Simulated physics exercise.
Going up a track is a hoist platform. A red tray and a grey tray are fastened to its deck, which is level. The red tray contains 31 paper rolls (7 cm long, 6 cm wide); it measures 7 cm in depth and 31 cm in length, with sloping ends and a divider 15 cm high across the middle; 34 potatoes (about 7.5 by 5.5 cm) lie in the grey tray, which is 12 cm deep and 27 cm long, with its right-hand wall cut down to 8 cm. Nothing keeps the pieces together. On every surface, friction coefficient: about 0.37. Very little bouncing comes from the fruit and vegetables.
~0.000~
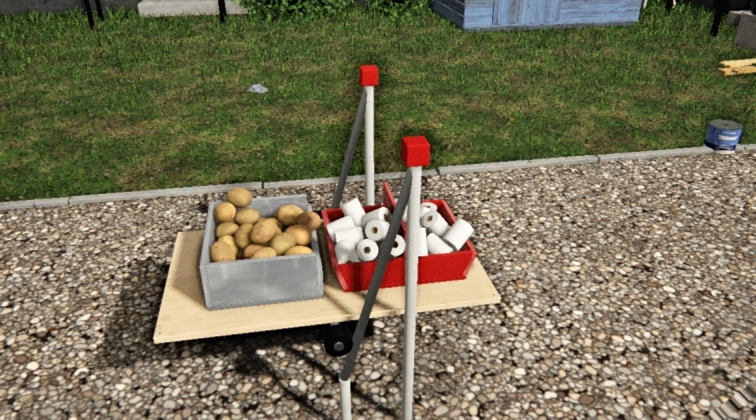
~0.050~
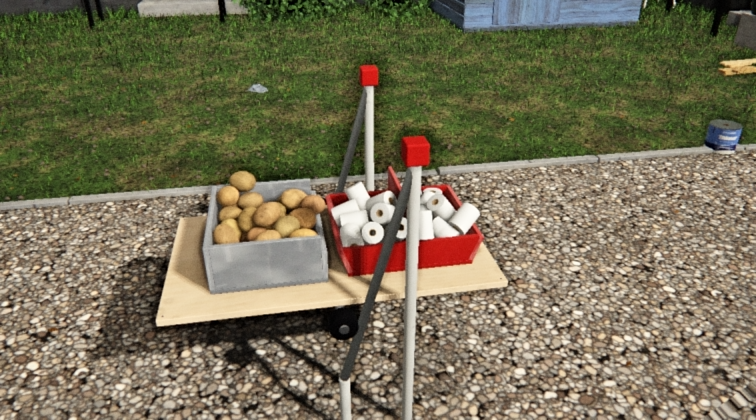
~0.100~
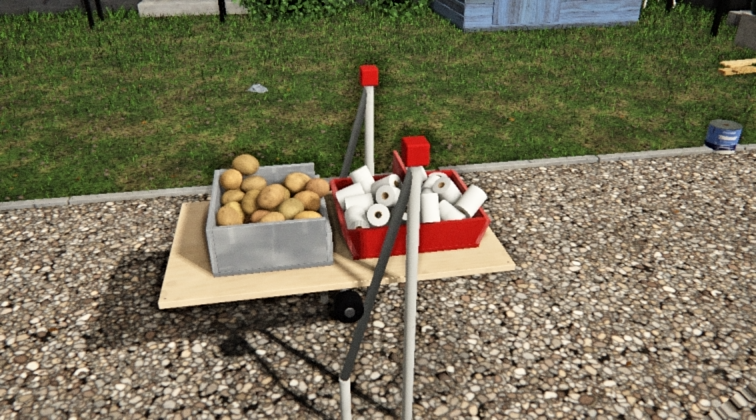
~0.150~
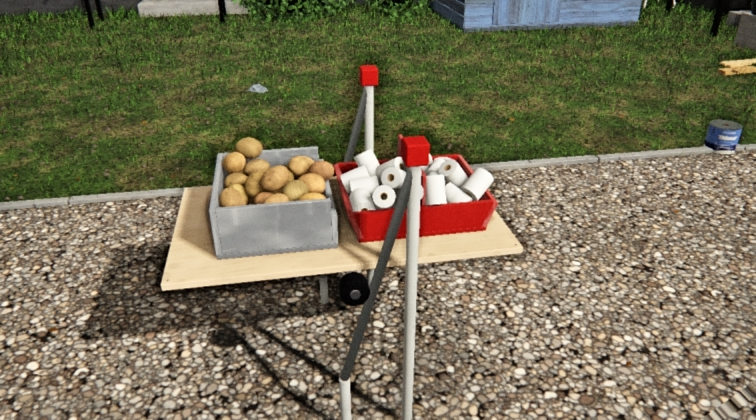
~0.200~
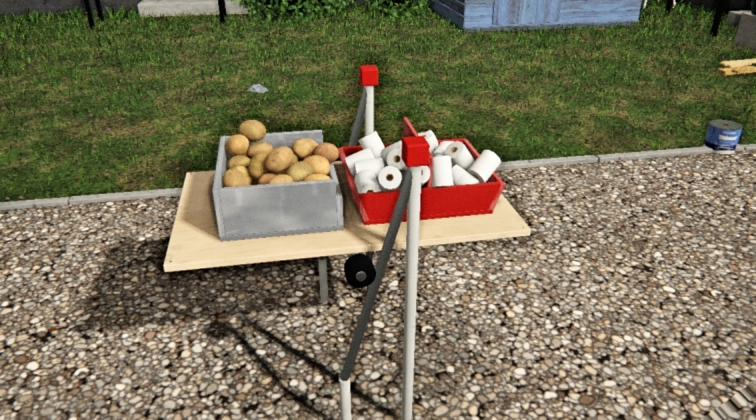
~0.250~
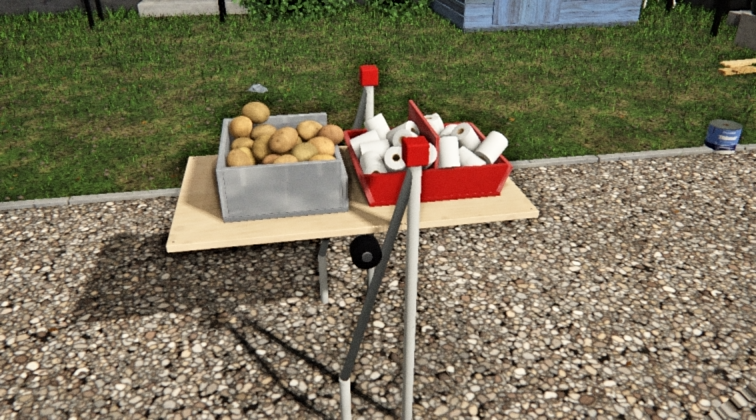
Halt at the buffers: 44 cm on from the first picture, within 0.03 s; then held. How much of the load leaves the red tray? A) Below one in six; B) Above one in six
(A) Below one in six.
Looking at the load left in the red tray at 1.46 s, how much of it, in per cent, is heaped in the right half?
I'd put it at around 50 percent.
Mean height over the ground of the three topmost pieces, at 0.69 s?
Around 94 cm high.
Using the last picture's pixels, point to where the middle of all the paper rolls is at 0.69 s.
Around (433, 96) in pixels.
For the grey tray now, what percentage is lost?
Grey tray - about 5 per cent.
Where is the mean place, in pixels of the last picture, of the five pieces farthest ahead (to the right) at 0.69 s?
Centre: Approx. (507, 90) px.
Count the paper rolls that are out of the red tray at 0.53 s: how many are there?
About 0.
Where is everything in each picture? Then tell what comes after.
In the first picture (each is followed by its nearest rim corner in this view), red tray, (338, 266); grey tray, (205, 265); moved 0 cm; none out.
The second picture shows red tray, (342, 249); grey tray, (209, 247); moved 5 cm.
The third picture shows red tray, (348, 231); grey tray, (212, 228); moved 10 cm.
The fourth picture shows red tray, (353, 213); grey tray, (215, 209); moved 16 cm.
The fifth picture shows red tray, (358, 195); grey tray, (219, 189); moved 21 cm.
The sixth picture shows red tray, (364, 175); grey tray, (222, 169); moved 26 cm; none out.
After 0.41 s, the buffers are touched.
After 0.53 s, red tray 31 in, 0 out and grey tray 33 in, 1 out.
After 0.69 s, red tray 30 in, 1 out and grey tray 32 in, 2 out.
After 0.91 s, red tray 29 in, 2 out and grey tray 32 in, 2 out.
When it is over (at 1.46 s), red tray 29 in, 2 out and grey tray 32 in, 2 out. Asked share, 2 of 31, 6 per cent.
